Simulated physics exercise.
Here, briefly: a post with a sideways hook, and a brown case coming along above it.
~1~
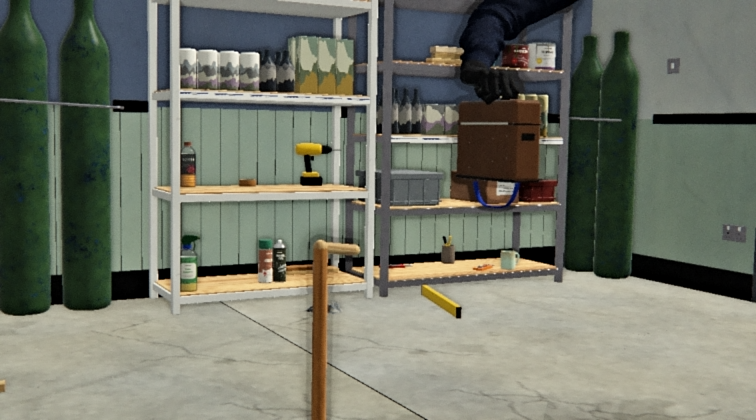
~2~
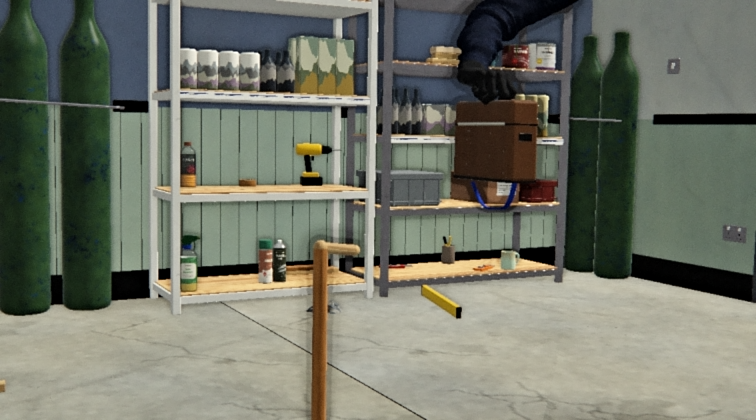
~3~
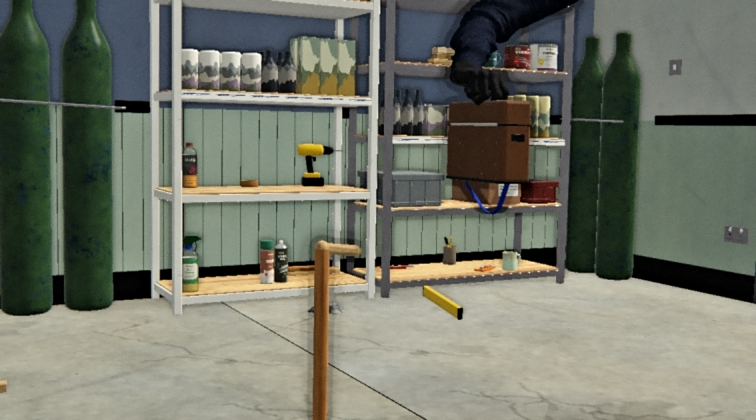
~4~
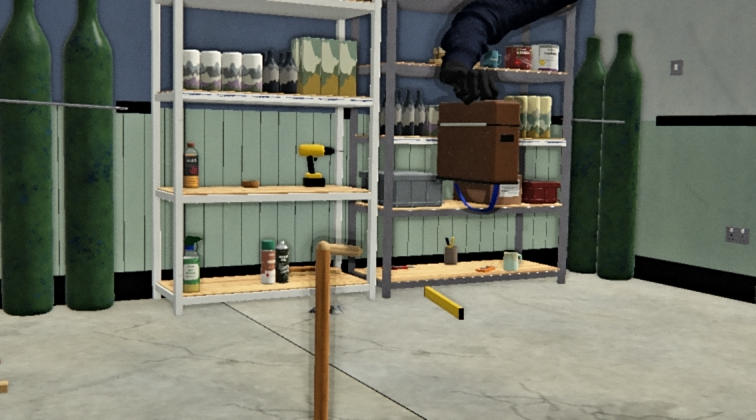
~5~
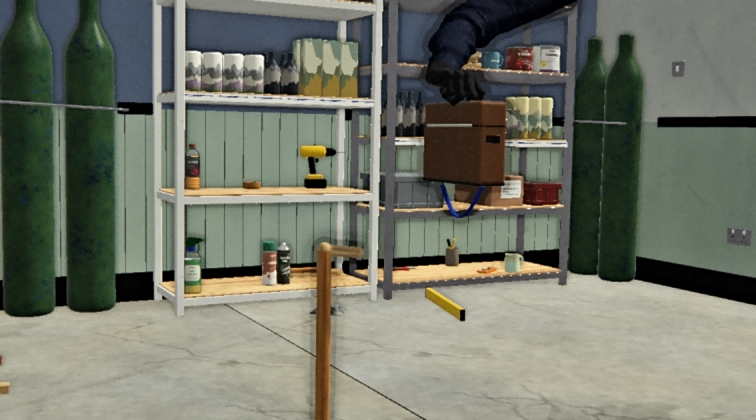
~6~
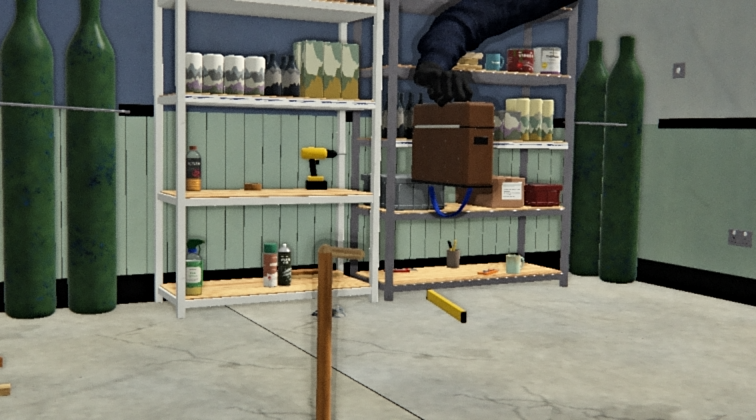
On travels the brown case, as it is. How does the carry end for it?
It goes on through.
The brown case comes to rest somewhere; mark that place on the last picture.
Centre pixel at rest: (169, 140).
Then, 0.40 s after the last picture, case nearing the post near (399, 143).
Then, 1.06 s after the last picture, case over the post near (303, 142).
Then, 1.72 s after the last picture, case past the post near (196, 140).
At rest, case past the post near (169, 140). The brown case comes away clean.
